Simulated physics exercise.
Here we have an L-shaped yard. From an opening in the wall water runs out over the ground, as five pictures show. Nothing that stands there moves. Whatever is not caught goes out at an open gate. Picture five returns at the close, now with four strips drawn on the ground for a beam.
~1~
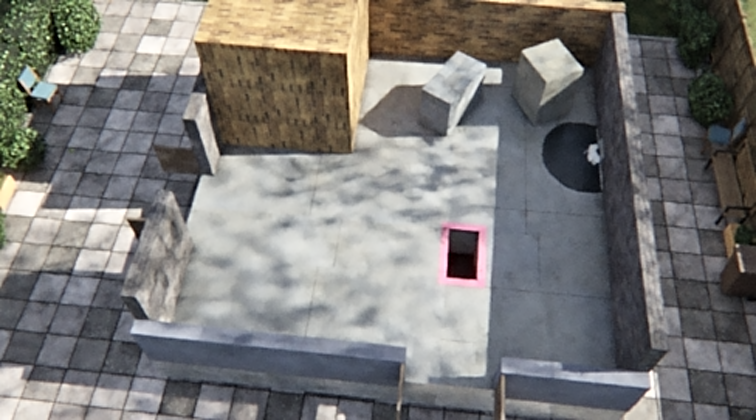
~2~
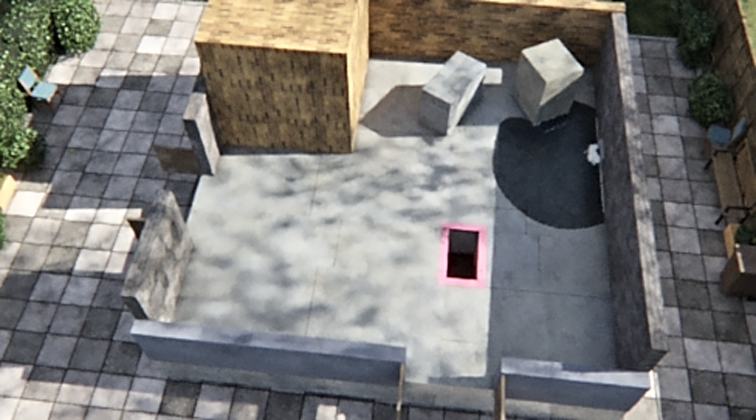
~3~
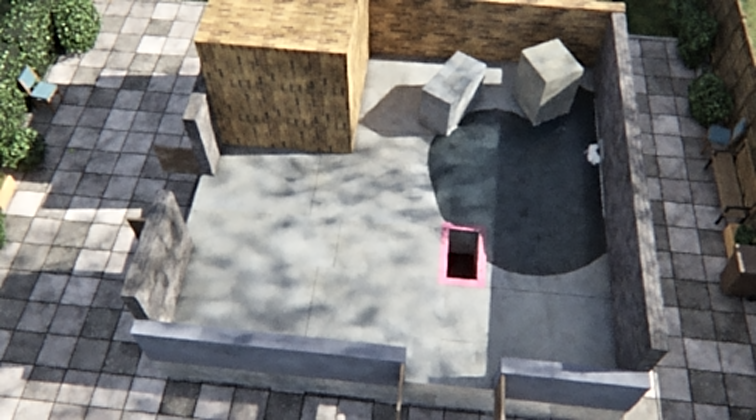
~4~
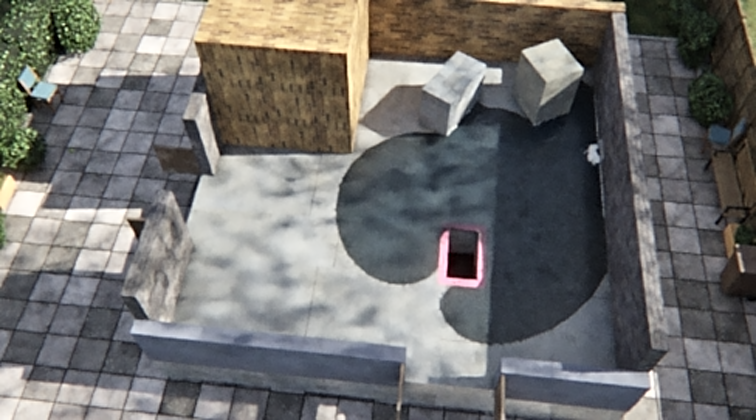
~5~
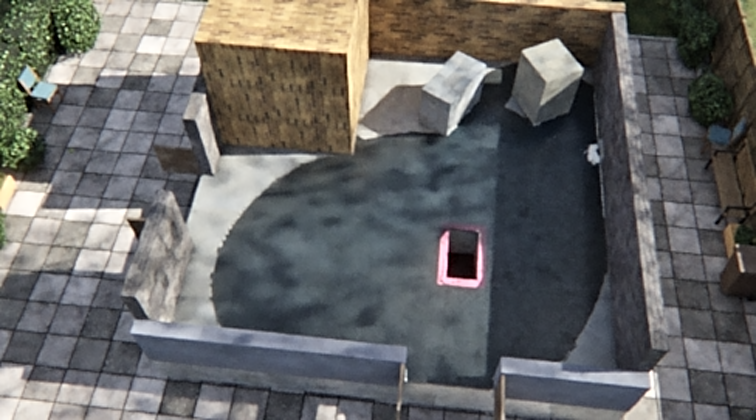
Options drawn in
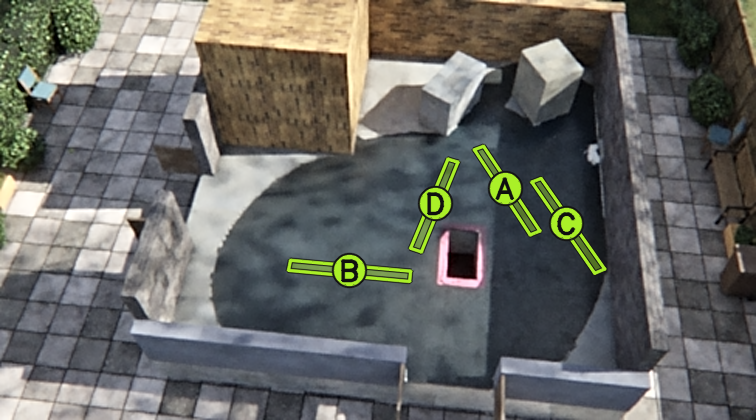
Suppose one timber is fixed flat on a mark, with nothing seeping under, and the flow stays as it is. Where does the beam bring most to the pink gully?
The answer is place D.
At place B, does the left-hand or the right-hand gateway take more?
The left gate.
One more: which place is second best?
That would be B.
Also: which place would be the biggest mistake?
A.
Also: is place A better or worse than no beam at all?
Place A is worse.
On the marked copy, A from (478, 147) to (535, 232); B from (289, 265) to (410, 276); C from (536, 180) to (599, 271); D from (415, 250) to (452, 160).
Choosing A, about 2 % of the stream goes into the pink gully, about 88 % out by the gates.
Choosing B, about 27 % of the stream goes into the pink gully, about 69 % out by the gates.
Choosing C, about 8 % of the stream goes into the pink gully, about 88 % out by the gates.
Choosing D, about 51 % of the stream goes into the pink gully, about 41 % out by the gates.
